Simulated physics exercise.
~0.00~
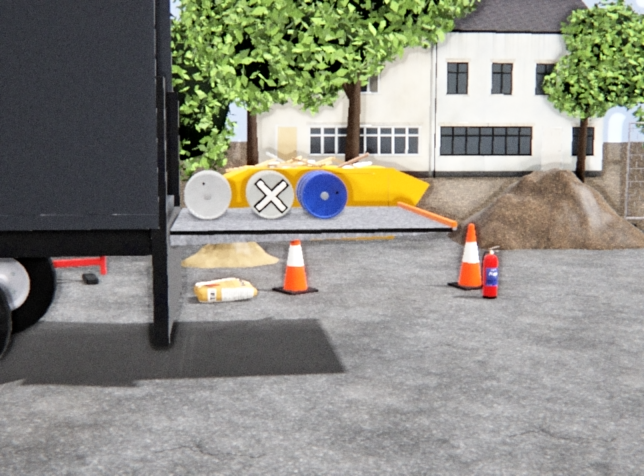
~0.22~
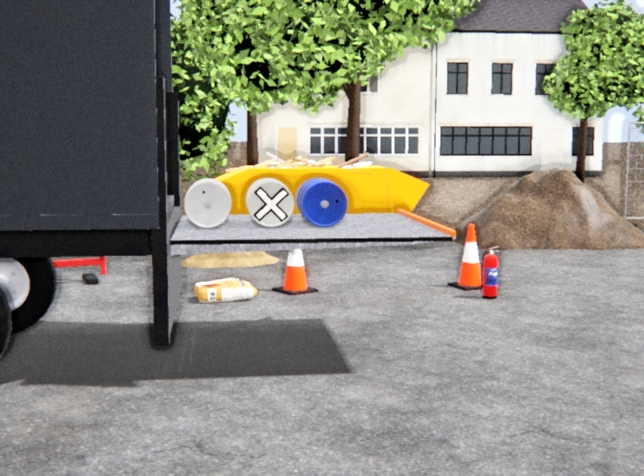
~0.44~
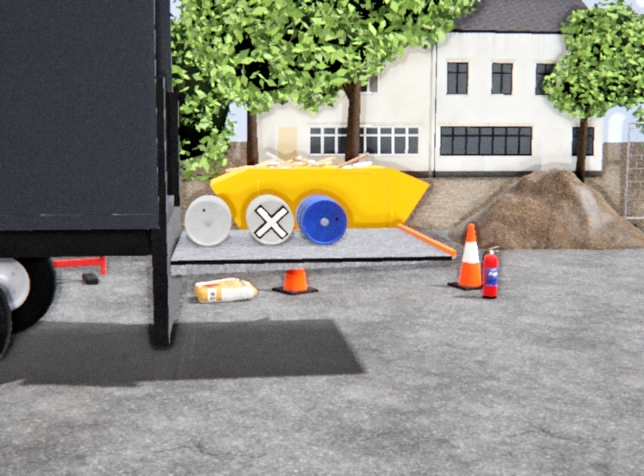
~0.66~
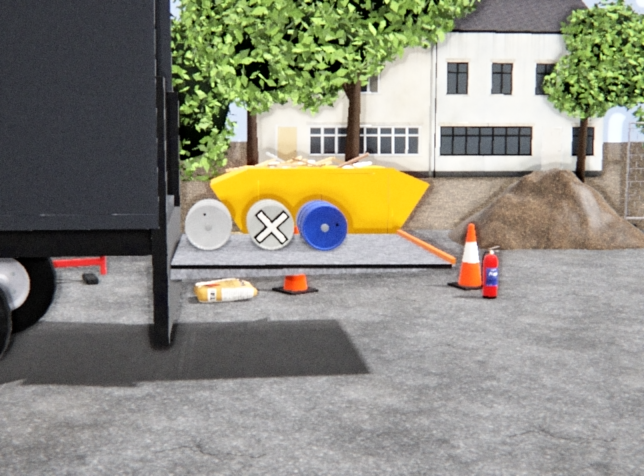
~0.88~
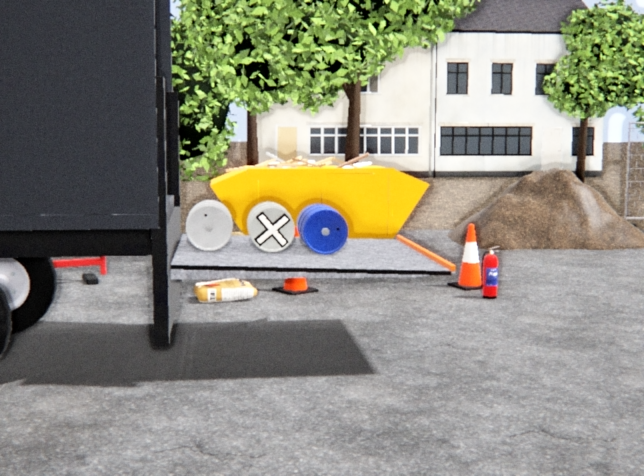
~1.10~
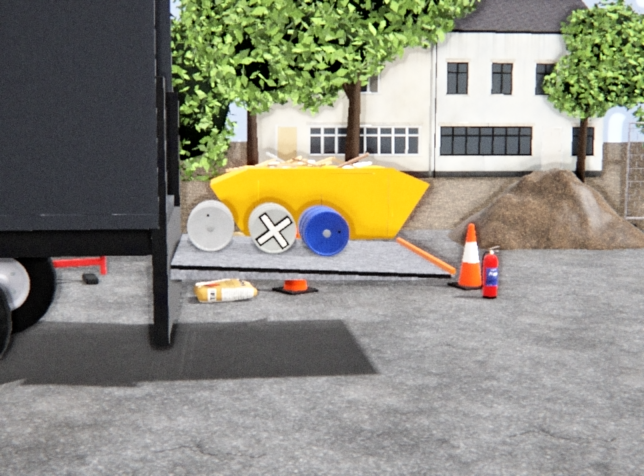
A dark truck body fills the left side of a grey paved yard, seen from the side by a still camera, with a pale building and leafy trees behind. On its grey lift plate stand a light grey keg, one with a white cross and a blue one, before a yellow skip, near orange cones and a red extinguisher. The plate lowers a little, then tilts slightly down to the right, and the kegs shift slightly rightward.
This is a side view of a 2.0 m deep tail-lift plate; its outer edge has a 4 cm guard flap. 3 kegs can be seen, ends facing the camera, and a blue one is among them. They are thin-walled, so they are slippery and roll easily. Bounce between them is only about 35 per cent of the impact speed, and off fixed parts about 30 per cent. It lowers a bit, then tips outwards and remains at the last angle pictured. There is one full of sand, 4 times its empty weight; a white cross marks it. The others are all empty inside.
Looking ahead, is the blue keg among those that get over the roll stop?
Result for blue - it falls off.
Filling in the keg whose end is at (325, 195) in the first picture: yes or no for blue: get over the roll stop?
In that scenario, blue: It does not happen.
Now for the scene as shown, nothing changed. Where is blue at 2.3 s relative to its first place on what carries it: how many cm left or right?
Blue 25 right.
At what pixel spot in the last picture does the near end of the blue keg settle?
Roughly (540, 328).
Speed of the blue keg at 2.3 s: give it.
Close to 0.3 m/s at that moment.
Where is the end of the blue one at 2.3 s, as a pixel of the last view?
Around pixel (355, 235).
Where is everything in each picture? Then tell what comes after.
The first picture shows blue (325, 196); plate level; stop at (454, 225); white cross at (271, 196).
The second picture shows blue (325, 204); plate level.
The third picture shows blue (325, 222); plate level.
The fourth picture shows blue (325, 228); plate tilted 1°; stop at (454, 261).
The fifth picture shows blue (326, 232); plate tilted 2°.
The sixth picture shows blue (327, 234); plate tilted 3°; stop at (453, 272).
Then, 2.3 s in, blue is on the plate, 60 cm from the stop, rolling right; 0 over the stop so far.
Then, 4.0 s in, blue is over the stop and falling; 1 over the stop so far.
In the end (6.5 s), blue is on the ground; 1 over the stop so far.
